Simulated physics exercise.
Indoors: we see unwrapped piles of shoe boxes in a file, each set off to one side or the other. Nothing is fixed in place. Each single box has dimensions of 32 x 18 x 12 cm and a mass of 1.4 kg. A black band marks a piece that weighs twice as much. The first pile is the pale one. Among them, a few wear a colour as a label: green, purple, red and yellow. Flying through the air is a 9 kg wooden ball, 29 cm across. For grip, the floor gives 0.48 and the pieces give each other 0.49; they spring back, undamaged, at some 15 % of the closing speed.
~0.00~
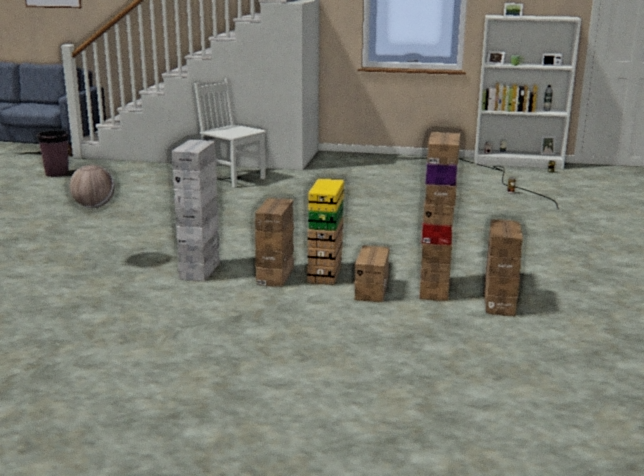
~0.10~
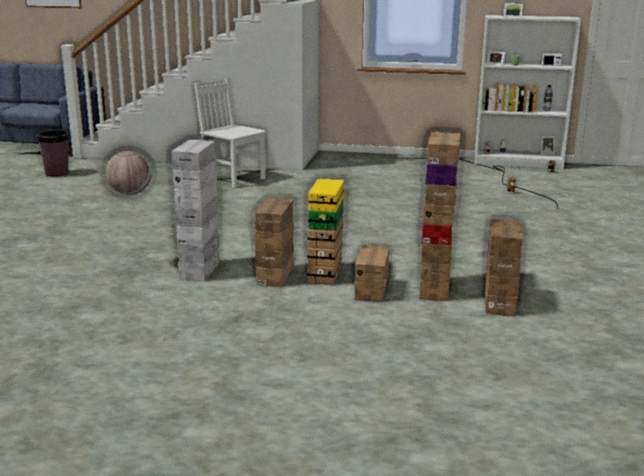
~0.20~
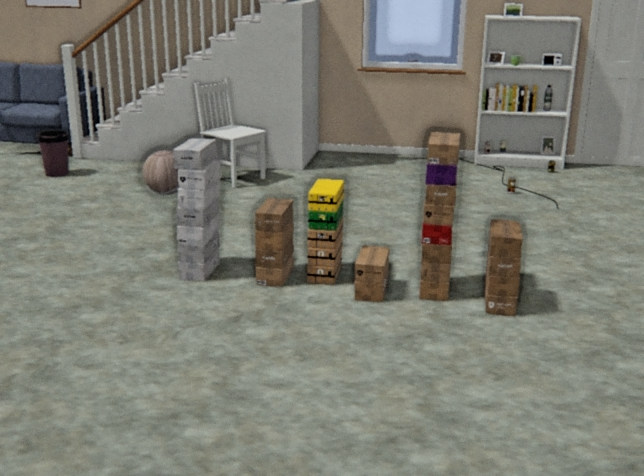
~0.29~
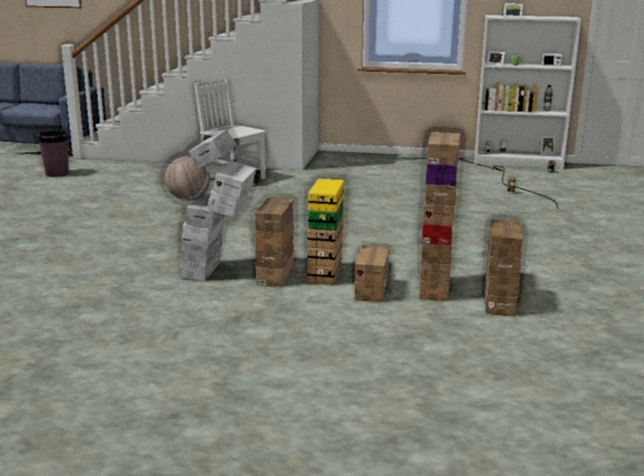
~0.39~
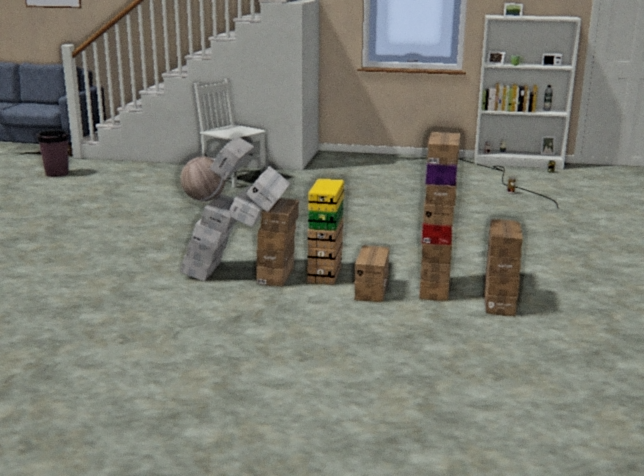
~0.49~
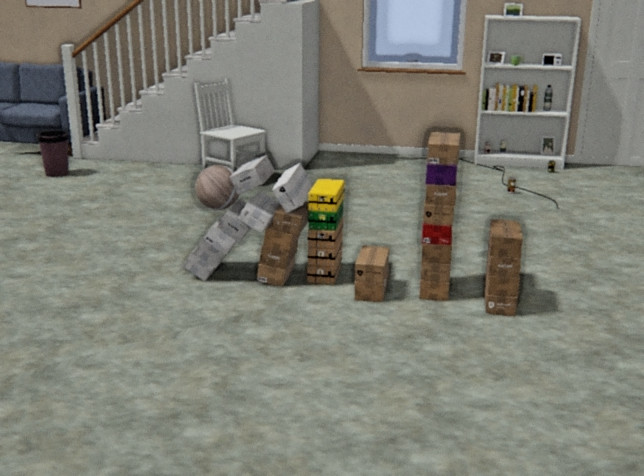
In a room with a staircase and a bookshelf, a wooden ball flies in from the left toward a row of separate box stacks. It strikes the tall pale stack, which buckles and leans rightward, its upper boxes separating and pressing against the brown stack beside it, which tilts toward the yellow-topped one.
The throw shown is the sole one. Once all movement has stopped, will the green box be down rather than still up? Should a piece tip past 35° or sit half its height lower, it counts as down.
Yes, it ends up out of place.
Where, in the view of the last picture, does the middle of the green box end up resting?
It finishes near pixel (411, 250) of the last picture.
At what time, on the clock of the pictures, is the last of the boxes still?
Close to 2.5 s.
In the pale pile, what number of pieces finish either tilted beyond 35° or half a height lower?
7.
After 0.58 s, 7 of the pale pile down; none of the 23 other boxes down, 6 disturbed; green box shifted 23 mm; yellow box shifted 28 mm.
After 0.72 s, 7 of the pale pile down; none of the 23 other boxes down, 9 disturbed; green box leaning 9°; yellow box leaning 9°.
After 1.04 s, 7 of the pale pile down; 2 of the 23 other boxes down; green box leaning 43°, 8 cm lower; yellow box leaning 42°, 13 cm lower.
After 1.58 s, 7 of the pale pile down; 6 of the 23 other boxes down; green box leaning 54°, 24 cm lower; yellow box leaning 58°, 38 cm lower.
At rest (2.8 s), 7 of the pale pile down; 6 of the 23 other boxes down; green box leaning 53°, 25 cm lower; yellow box upside down; red box shifted 41 mm. As the last picture would show them, middles, green box near (411, 250), yellow box near (473, 254).
